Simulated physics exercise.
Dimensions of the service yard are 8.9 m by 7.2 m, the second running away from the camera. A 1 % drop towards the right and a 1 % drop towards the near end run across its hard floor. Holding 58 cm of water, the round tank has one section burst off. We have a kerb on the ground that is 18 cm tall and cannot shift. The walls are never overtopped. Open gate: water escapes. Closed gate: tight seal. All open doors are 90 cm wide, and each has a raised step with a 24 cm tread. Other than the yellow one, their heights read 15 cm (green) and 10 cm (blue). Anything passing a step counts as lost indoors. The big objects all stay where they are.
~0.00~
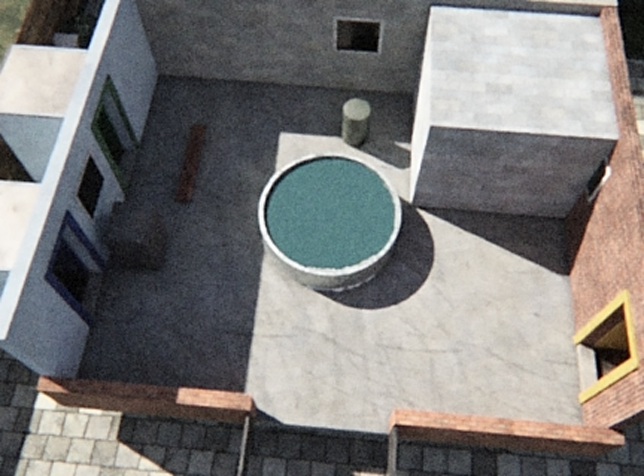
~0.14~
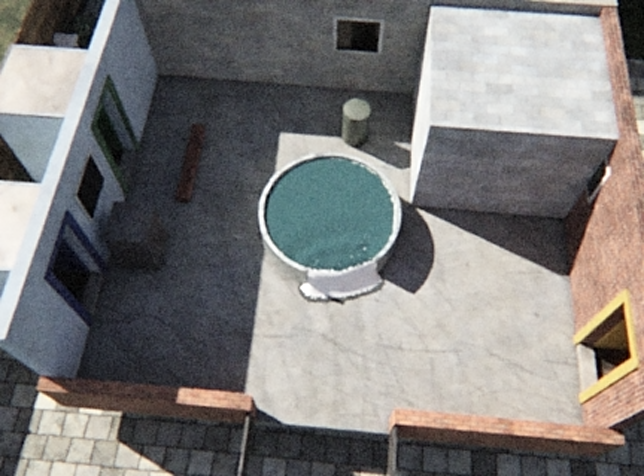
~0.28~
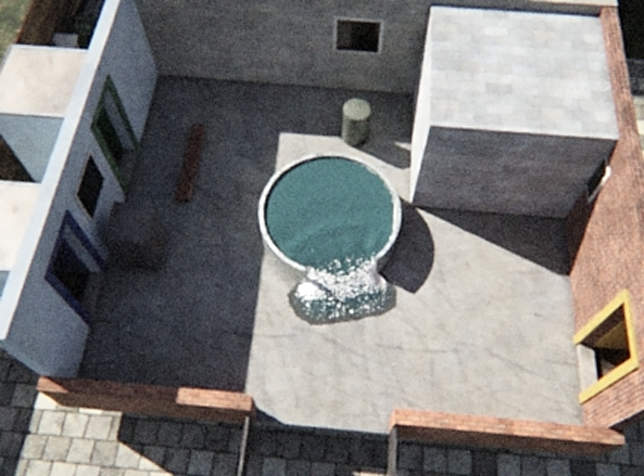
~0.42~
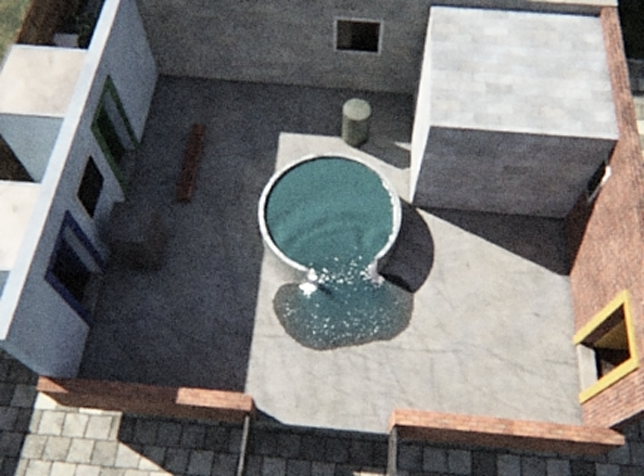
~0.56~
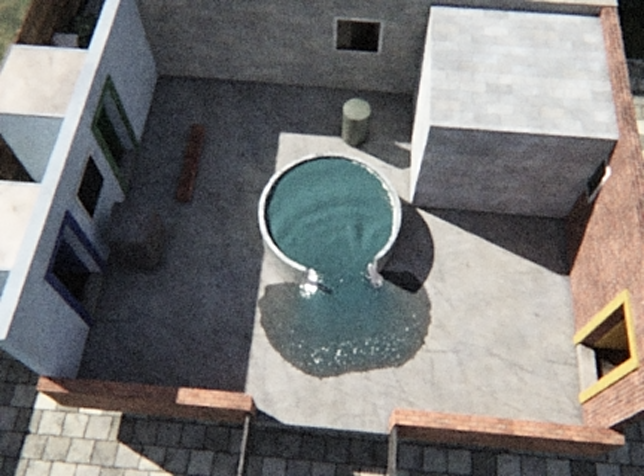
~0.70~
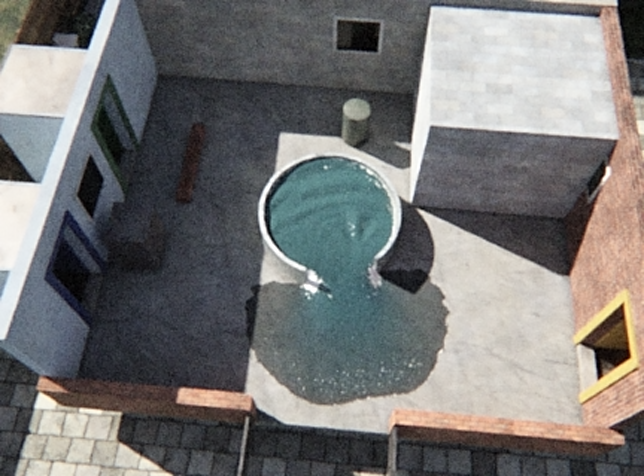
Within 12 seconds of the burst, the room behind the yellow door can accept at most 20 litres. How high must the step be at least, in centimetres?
About 14 cm.
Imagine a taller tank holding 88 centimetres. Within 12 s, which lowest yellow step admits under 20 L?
A step of about 23 cm does it.
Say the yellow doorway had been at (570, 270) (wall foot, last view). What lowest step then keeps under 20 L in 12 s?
Roughly 6.5 cm, give or take.
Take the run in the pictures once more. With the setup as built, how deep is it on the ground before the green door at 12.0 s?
About 0.0 cm.
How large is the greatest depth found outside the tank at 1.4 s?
I'd put it near 32 cm.
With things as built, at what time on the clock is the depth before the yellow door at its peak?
It peaks around 3.6 s.
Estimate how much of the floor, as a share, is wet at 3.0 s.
Some 30 per cent is wet.
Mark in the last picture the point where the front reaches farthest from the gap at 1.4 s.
(497, 429).
After 1.4 s water covers 20 % of the floor, deepest (32 cm) near (350, 289); it has not reached the yellow door.
After 3.0 s water covers 30 % of the floor, deepest (34 cm) near (571, 436); 15 cm at the yellow door, 0 litres in over its 15 cm step.
After 12.0 s water covers 55 % of the floor, deepest (10 cm) near (582, 437); 8 cm at the yellow door, 15 litres in over its 15 cm step.
At the yellow door as built, the water arrived by 2.7 s and peaked near 18 cm at 3.6 s.
Run again over the same 12 s with other heights there, 35 litres in over 12 cm, 11 litres over 16 cm. The limit of 20 litres is kept from about 14 cm up.
